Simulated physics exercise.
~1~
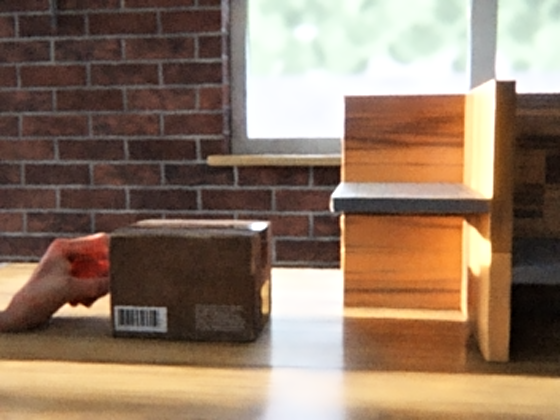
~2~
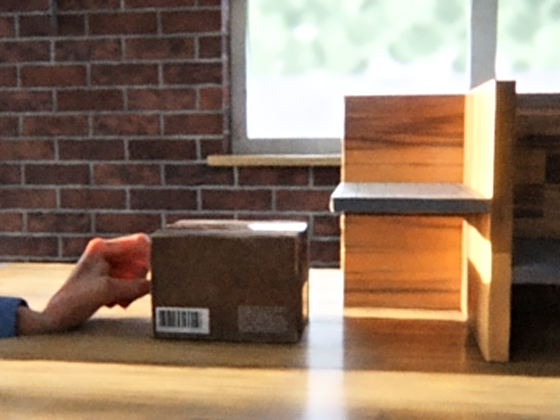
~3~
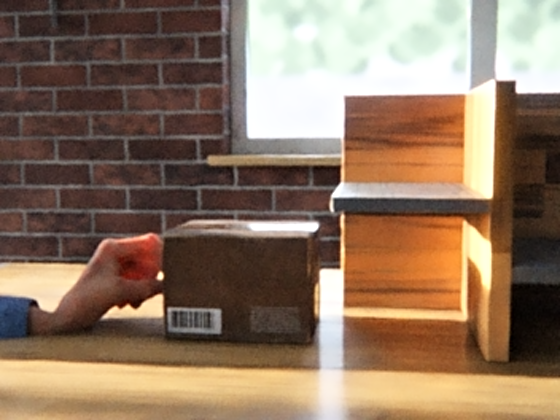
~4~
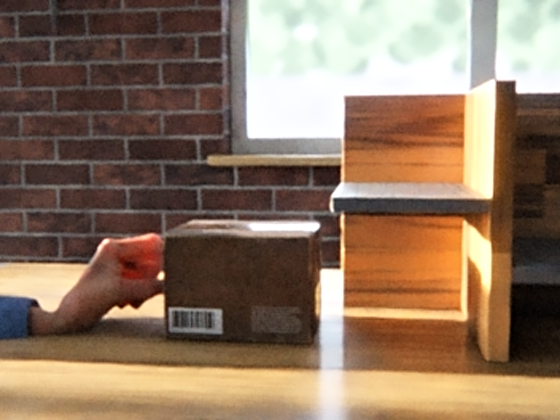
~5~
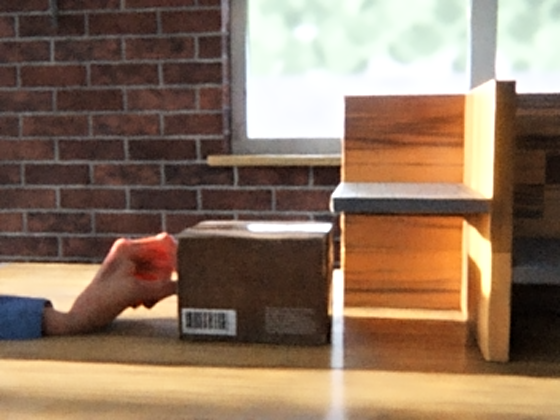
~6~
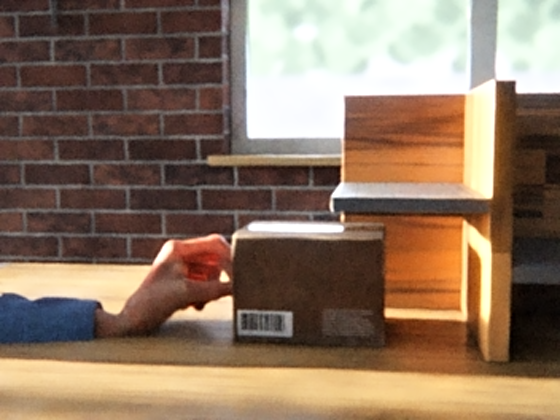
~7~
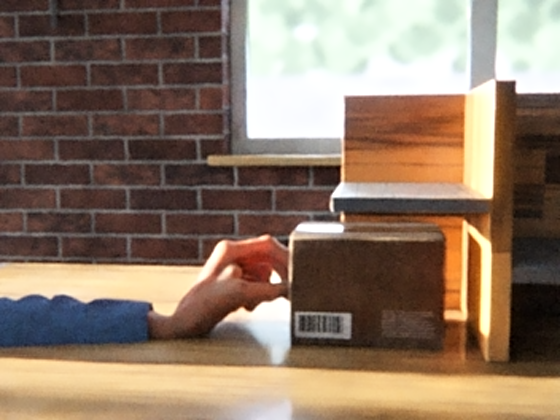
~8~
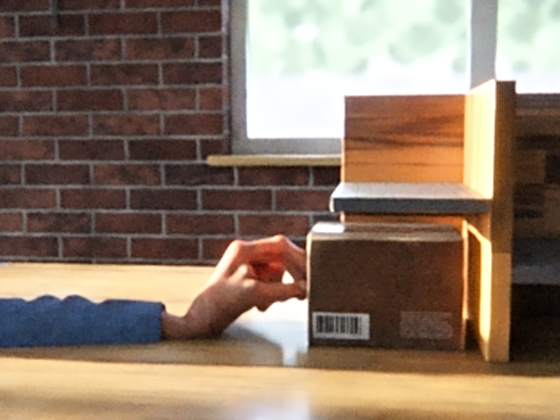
Brown cardboard box being pushed right across a wooden table by a hand, pausing briefly, then sliding under a low shelf.
